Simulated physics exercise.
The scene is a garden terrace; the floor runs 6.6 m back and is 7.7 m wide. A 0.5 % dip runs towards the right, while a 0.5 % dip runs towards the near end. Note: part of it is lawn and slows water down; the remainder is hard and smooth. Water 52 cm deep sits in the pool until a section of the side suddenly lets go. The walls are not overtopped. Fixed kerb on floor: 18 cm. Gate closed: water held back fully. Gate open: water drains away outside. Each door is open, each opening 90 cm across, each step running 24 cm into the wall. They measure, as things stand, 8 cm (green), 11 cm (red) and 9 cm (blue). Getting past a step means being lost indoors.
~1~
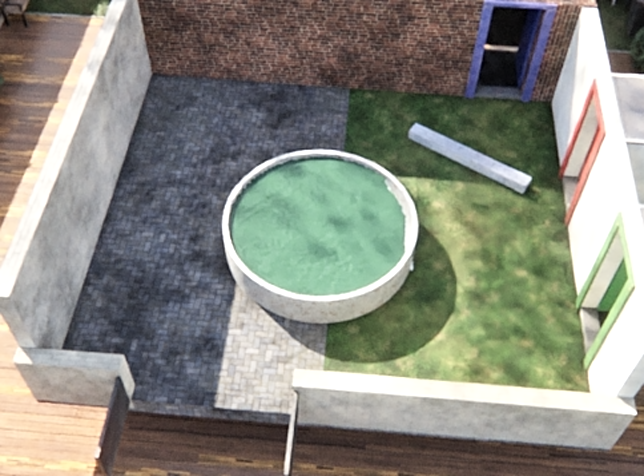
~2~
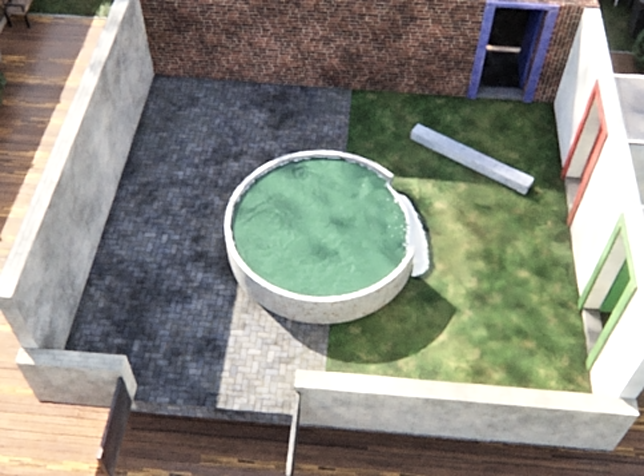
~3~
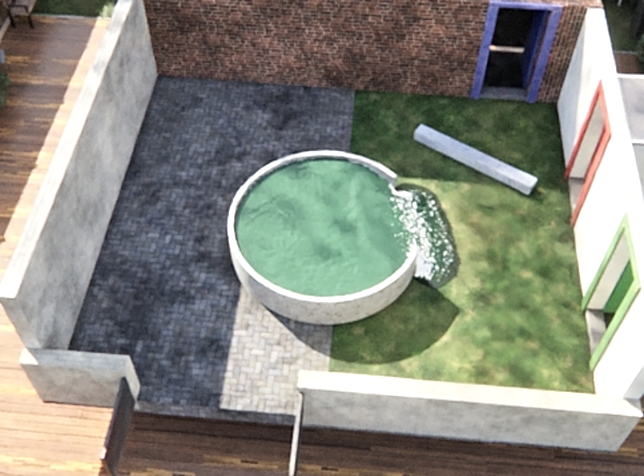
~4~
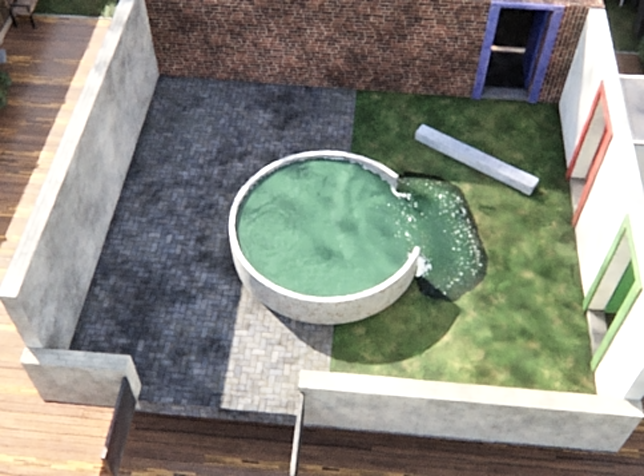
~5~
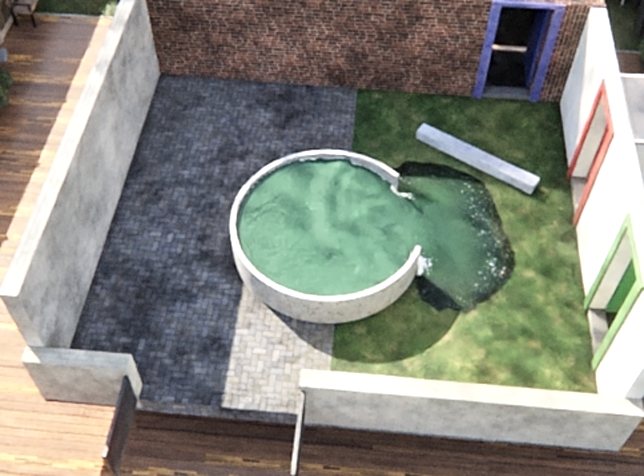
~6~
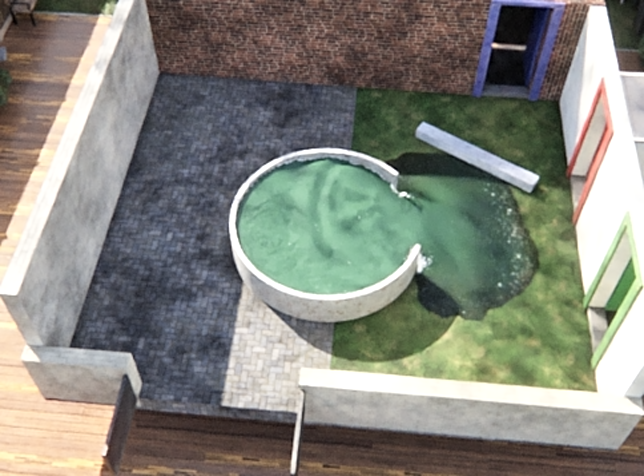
A round pool of green water stood in a walled yard, then a gap opened in its right side and water poured out, foaming at first, and spread across the lawn in a widening dark patch.
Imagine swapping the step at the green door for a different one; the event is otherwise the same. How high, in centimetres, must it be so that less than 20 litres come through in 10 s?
It must be about 12 cm high.
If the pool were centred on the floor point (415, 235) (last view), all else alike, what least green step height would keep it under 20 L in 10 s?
Then roughly 8.5 cm.
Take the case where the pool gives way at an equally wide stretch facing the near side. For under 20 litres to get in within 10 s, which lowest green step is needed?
That way, roughly 9.5 cm.
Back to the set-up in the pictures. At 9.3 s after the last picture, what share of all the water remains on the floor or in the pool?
Something like 90 per cent of it remains.
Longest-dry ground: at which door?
That's the blue one.
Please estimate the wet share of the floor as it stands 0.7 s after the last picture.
Close to 20 per cent is wet.
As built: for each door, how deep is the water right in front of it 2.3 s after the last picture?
Depth at green 14 cm, at red 22 cm, at blue 0 cm.
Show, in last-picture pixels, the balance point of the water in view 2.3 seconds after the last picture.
(406, 237) or so.
Then, 0.7 s after the last picture water covers 20 % of the floor, deepest (26 cm) near (428, 237); it has not reached the green door.
Then, 2.3 s after the last picture water covers 35 % of the floor, deepest (28 cm) near (568, 222); 14 cm at the green door, 7 litres in over its 8 cm step.
Then, 9.3 s after the last picture water covers 85 % of the floor, deepest (12 cm) near (581, 422); 11 cm at the green door, 83 litres in over its 8 cm step.
At the green door as built, the water peaked near 14 cm, 6.3 s after the last picture.
With a step of 10 cm, 44 litres would have come in within the 10 s; with 13.5 cm, 7 litres. So under 20 litres takes about 12 cm.
